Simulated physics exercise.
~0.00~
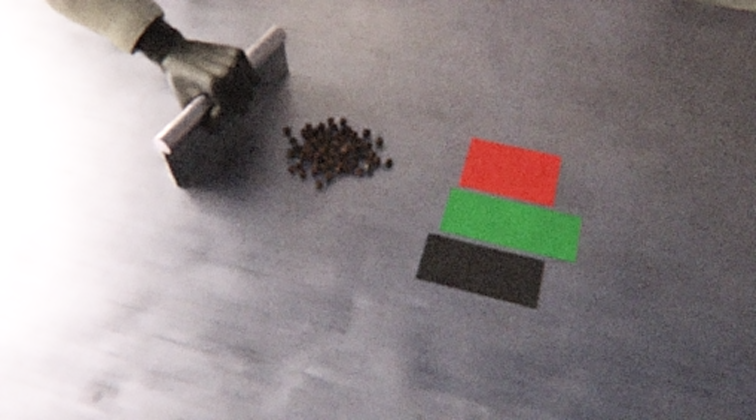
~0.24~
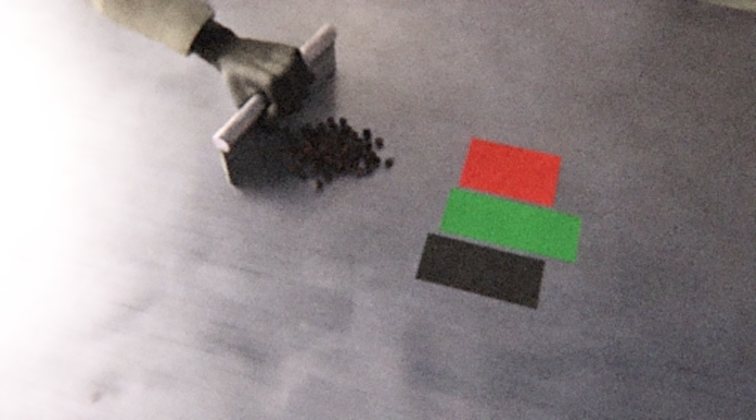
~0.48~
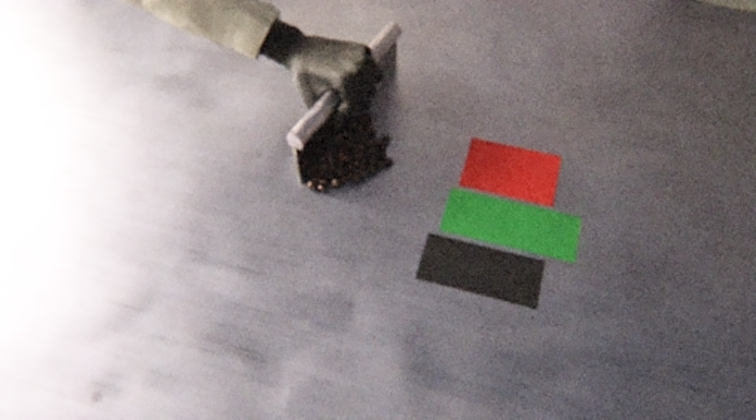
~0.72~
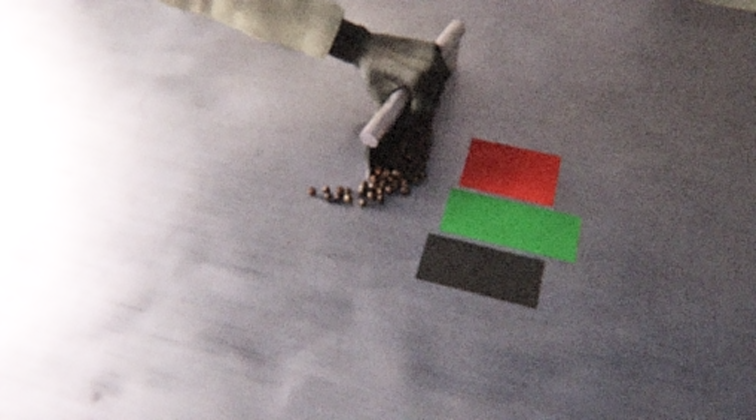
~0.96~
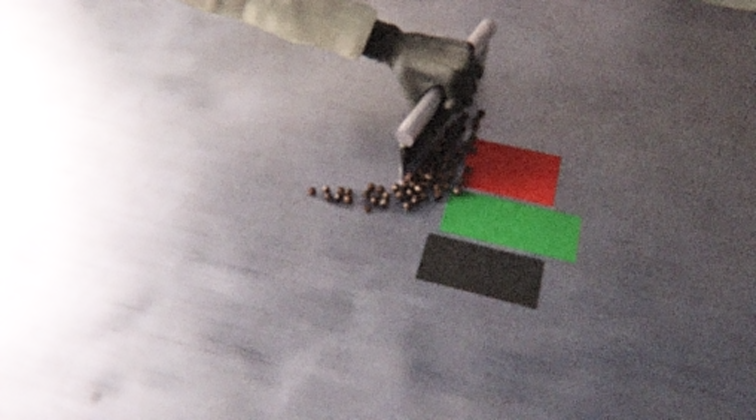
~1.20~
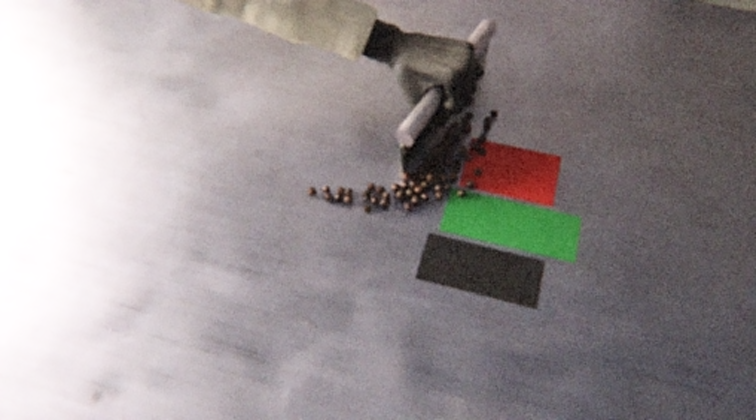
A gloved hand pushes a rigid scraper rightward into a pile of small dark balls, sweeping some along while others trail off its lower end, then stops beside the red mat, with a few balls on its edge and the green and black mats practically clear.
